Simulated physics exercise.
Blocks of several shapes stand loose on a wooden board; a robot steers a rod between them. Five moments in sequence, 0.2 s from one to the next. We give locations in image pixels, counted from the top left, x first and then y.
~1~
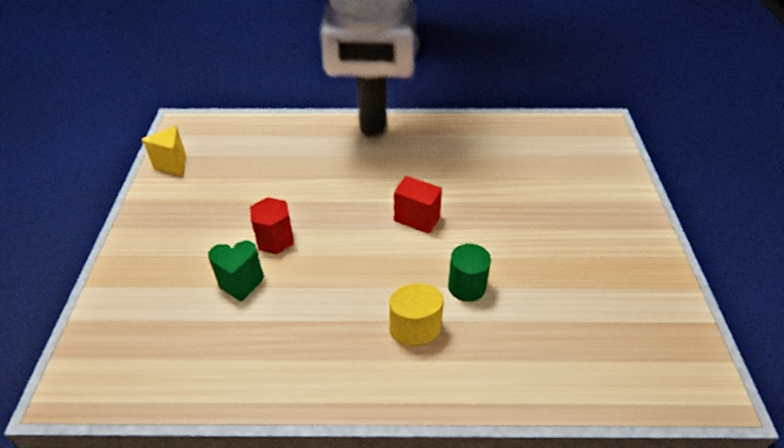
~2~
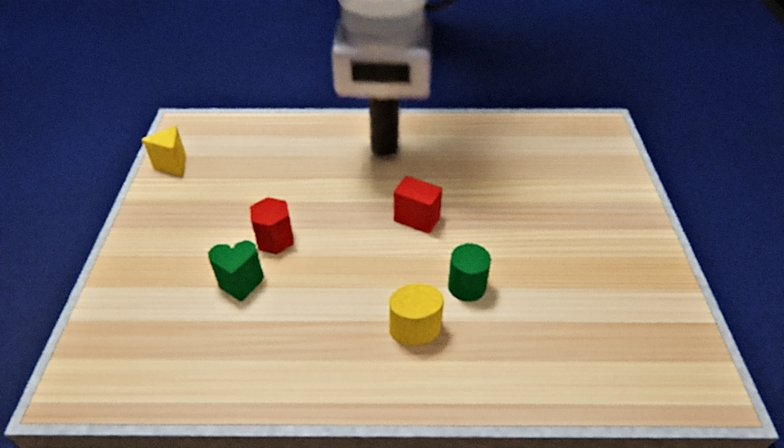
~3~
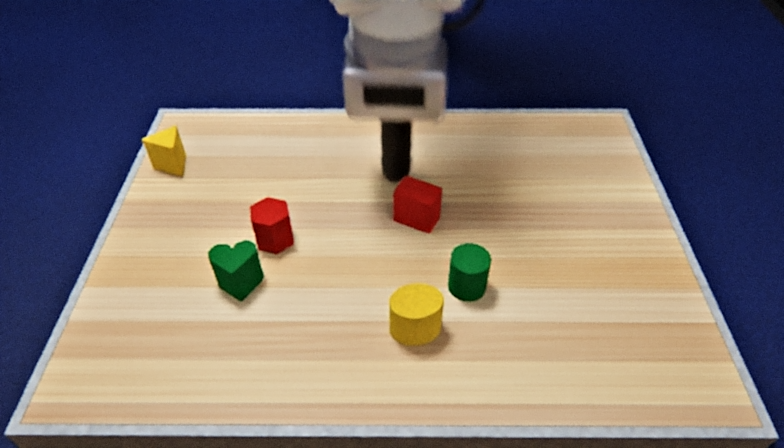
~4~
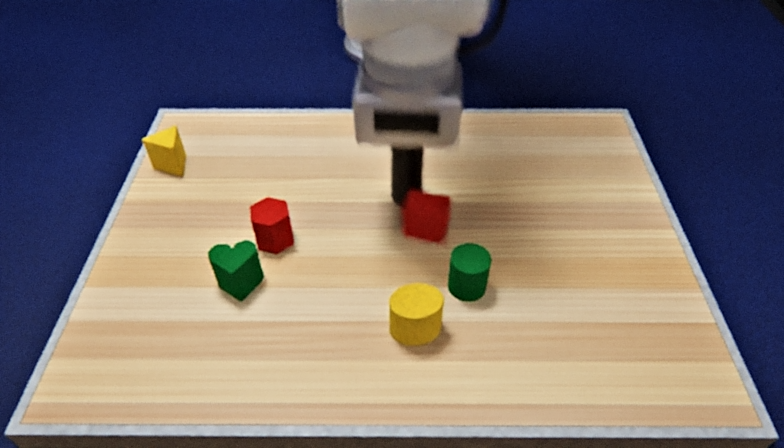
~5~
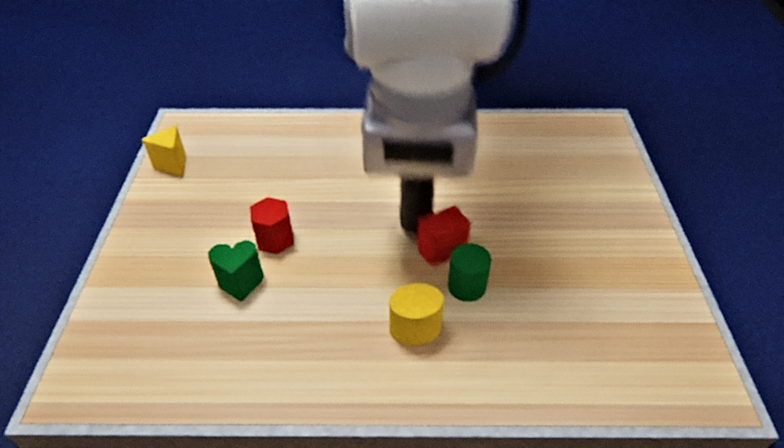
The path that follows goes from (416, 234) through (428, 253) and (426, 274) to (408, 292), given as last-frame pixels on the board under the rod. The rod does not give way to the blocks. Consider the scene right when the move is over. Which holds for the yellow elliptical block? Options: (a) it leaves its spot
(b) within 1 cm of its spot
Answer: B.
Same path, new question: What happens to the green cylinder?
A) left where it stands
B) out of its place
The correct letter is B.
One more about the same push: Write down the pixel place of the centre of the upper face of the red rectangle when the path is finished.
I think it will end close to (466, 243).
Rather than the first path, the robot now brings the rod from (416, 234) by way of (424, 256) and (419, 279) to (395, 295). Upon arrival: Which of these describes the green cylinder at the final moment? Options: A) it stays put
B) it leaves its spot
(B)
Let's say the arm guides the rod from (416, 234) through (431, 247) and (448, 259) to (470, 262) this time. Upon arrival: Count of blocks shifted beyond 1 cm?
I expect two blocks to be moved by more than 1 cm.
What follows on the original path. Halfway along, rod at (432, 256); red rectangle at (466, 243), turned 40° anticlockwise; green cylinder at (493, 274).
At the end, rod at (408, 283); yellow elliptical block still; red rectangle at (466, 243), turned 40° anticlockwise; green cylinder at (493, 274).
